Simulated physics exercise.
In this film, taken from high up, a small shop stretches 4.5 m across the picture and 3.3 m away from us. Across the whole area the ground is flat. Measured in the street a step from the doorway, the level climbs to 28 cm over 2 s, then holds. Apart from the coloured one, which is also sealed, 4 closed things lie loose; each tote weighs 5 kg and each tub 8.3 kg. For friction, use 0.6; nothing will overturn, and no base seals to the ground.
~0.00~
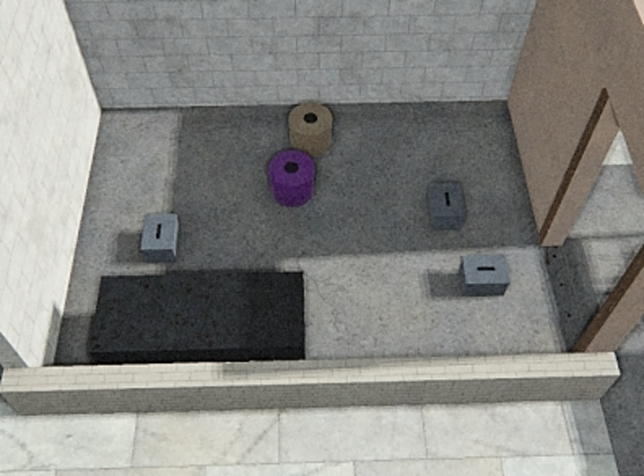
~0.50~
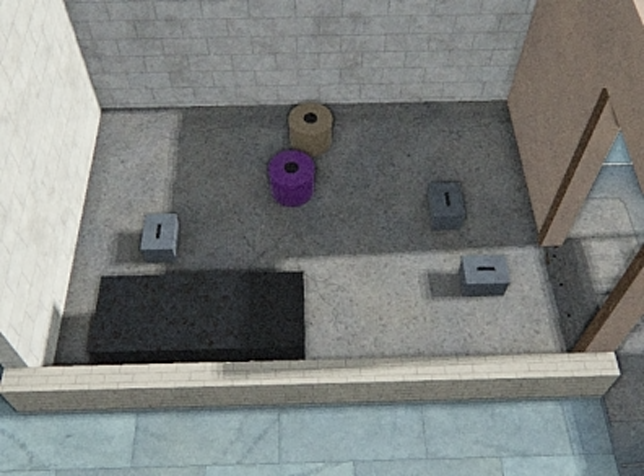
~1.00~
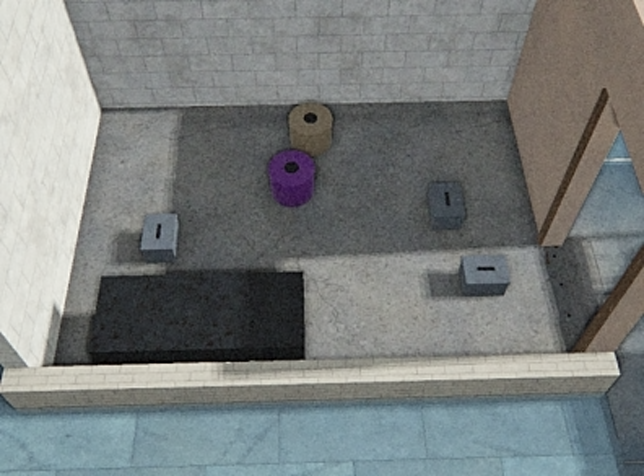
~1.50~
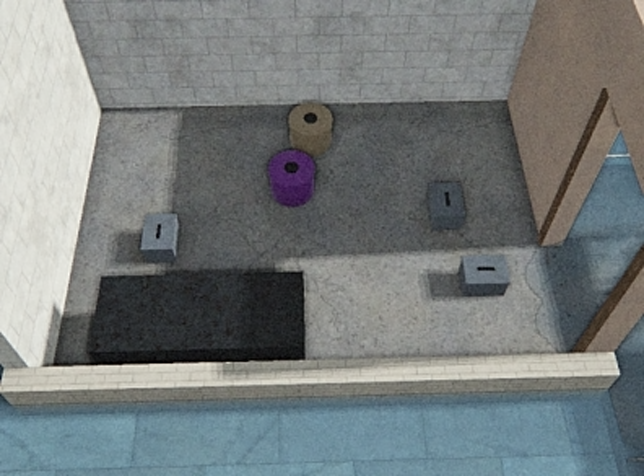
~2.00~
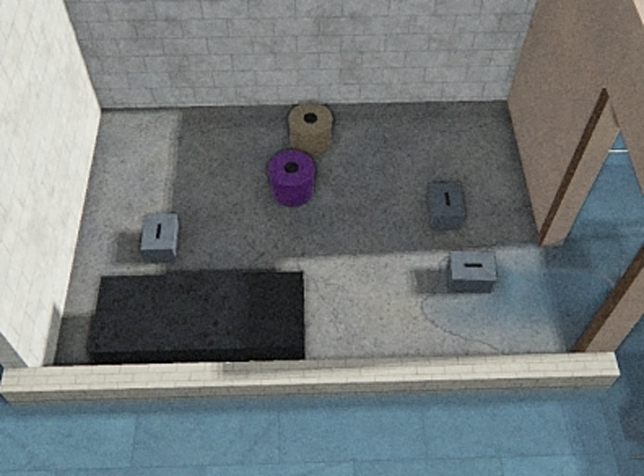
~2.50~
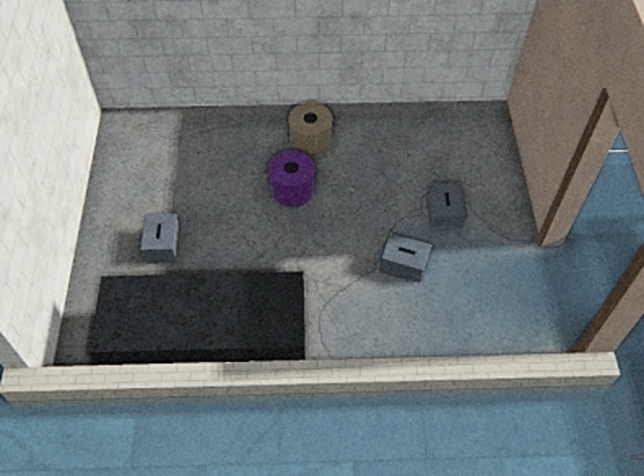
Water covers the street, then enters through the doorway and shifts one grey box left.
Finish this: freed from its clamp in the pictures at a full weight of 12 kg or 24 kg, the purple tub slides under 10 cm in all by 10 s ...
At neither weight.
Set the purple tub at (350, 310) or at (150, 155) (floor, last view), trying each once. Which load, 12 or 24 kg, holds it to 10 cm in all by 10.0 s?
For the first spot both come up short, for the second both come up short.
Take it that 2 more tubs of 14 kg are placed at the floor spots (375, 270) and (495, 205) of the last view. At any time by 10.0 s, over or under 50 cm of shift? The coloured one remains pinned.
In that order: Beyond it, within it.
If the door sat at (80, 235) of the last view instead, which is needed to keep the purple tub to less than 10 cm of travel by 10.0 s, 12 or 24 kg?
Answer: No option succeeds.
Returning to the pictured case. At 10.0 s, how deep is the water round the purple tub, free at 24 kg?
About 14 cm.
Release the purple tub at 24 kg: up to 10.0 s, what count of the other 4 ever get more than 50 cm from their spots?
That comes to 4.
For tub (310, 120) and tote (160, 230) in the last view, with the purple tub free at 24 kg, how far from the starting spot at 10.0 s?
In turn: 60 cm, 30 cm.
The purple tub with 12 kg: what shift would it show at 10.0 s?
Displacement near 120 cm.
After 3.5 s the purple tub would be 3 cm from its start with 12 kg and 0 cm from its start with 24 kg; 5 cm of water round it then.
After 4.5 s the purple tub would be 64 cm from its start with 12 kg and 8 cm from its start with 24 kg; 8 cm of water round it then.
After 7.0 s the purple tub would be 169 cm from its start with 12 kg and 30 cm from its start with 24 kg; 10 cm of water round it then.
After 10.0 s the purple tub would be 125 cm from its start with 12 kg and 108 cm from its start with 24 kg; 14 cm of water round it then.
